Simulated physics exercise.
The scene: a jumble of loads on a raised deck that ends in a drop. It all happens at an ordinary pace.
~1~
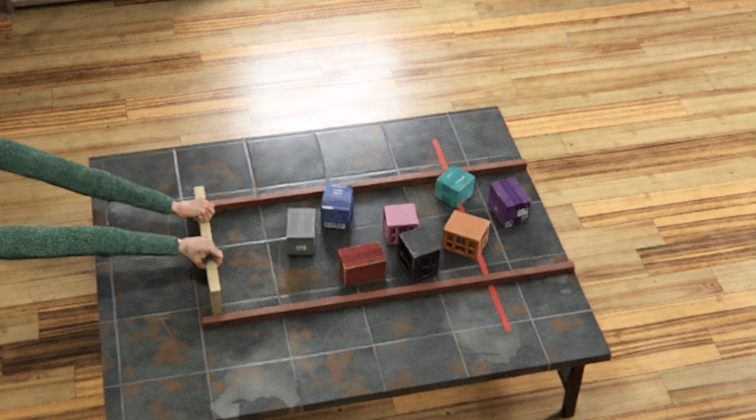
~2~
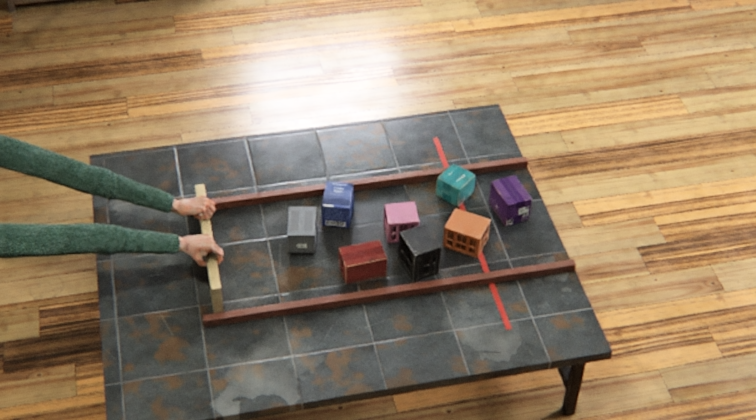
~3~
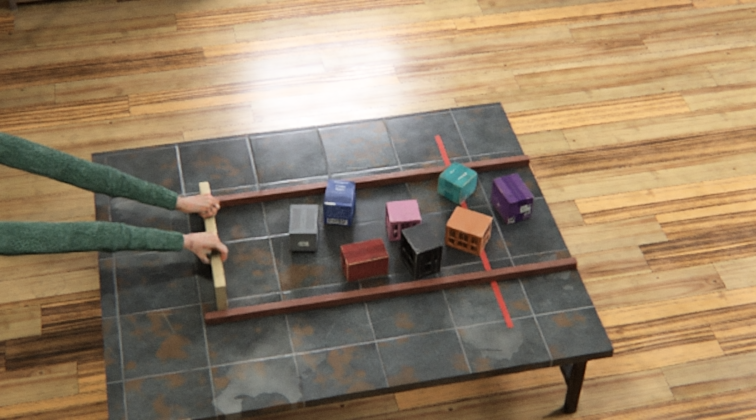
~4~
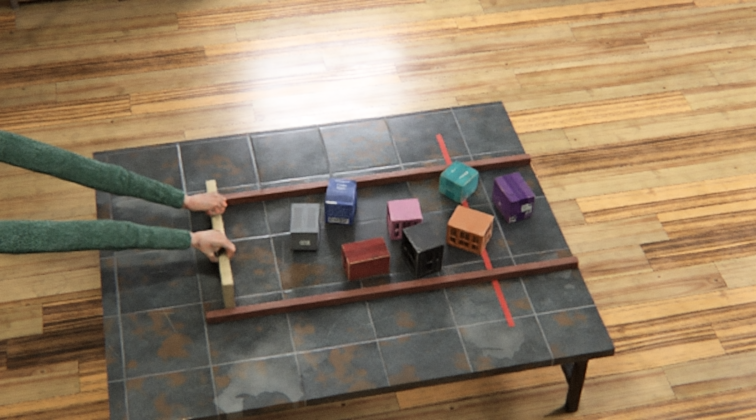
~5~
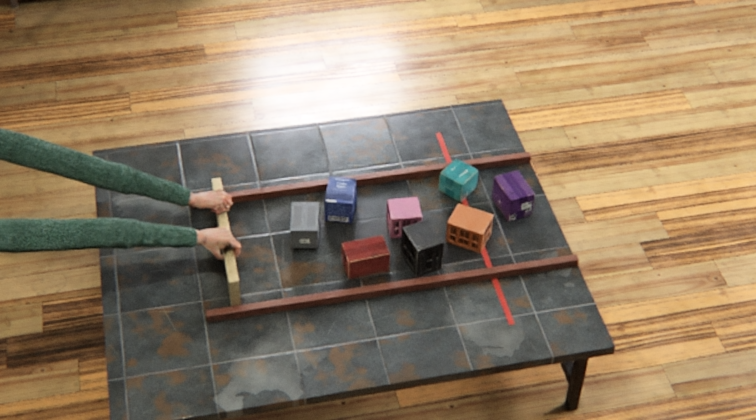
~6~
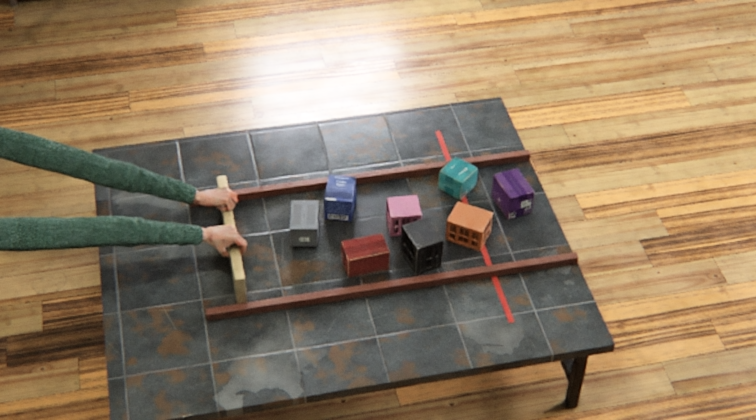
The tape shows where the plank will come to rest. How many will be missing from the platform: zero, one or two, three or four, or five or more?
In the end the number that fall off is zero.
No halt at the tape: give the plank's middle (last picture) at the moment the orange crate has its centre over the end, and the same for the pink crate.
Its middle is around (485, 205) and around (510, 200).
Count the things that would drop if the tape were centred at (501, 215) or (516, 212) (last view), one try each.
In that order 3 and 5.
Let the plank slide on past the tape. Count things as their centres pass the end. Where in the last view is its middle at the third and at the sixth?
About (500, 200), then (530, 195).
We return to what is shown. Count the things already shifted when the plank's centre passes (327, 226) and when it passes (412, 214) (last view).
By then 2, and 6.
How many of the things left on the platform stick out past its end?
The number is 2.
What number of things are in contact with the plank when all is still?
It touches 3.
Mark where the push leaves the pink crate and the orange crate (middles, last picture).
The pink crate stops around (510, 198); the orange crate around (547, 215).
A little later, none off yet; purple parcel at rest near (513, 194); turquoise parcel at rest near (458, 178); orange crate at rest near (469, 226).
Next, none off yet; purple parcel at rest near (513, 194); turquoise parcel at rest near (458, 178); orange crate shifted a little near (474, 222).
When it is over, the number that fall off is zero.
